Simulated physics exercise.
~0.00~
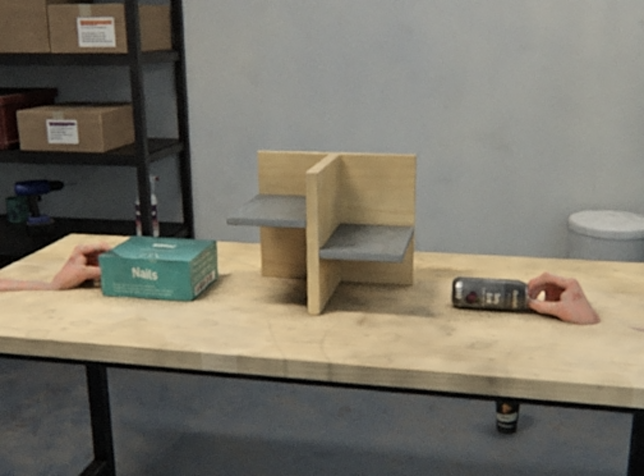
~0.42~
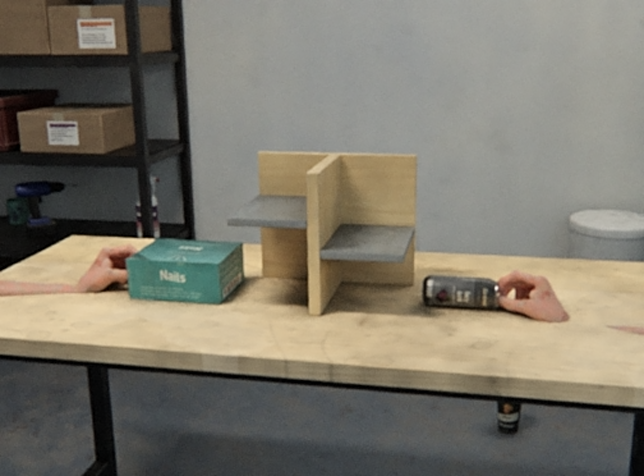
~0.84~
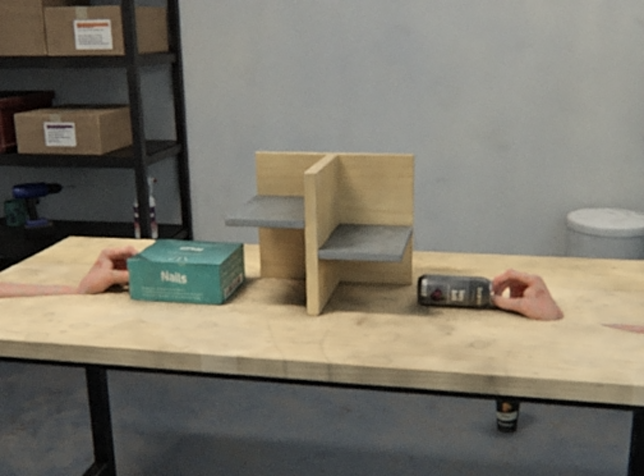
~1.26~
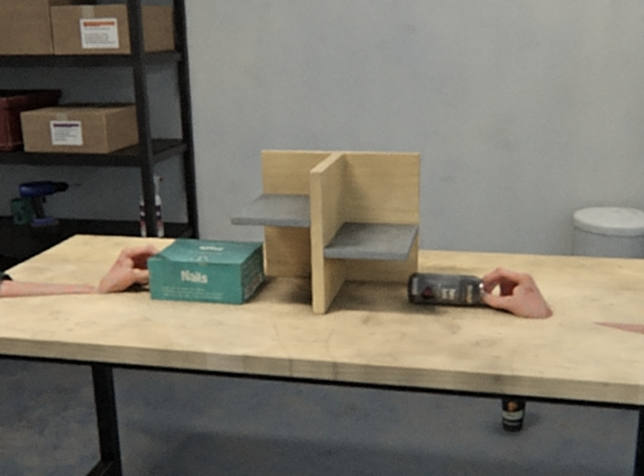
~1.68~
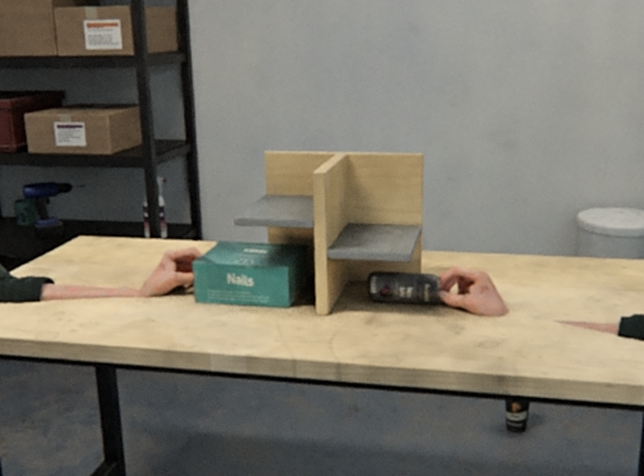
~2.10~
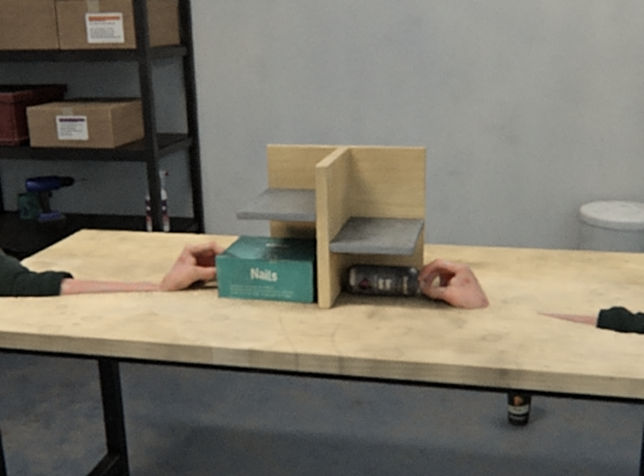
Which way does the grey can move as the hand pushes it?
The grey can moves to the left, sliding on its side under the shelf.
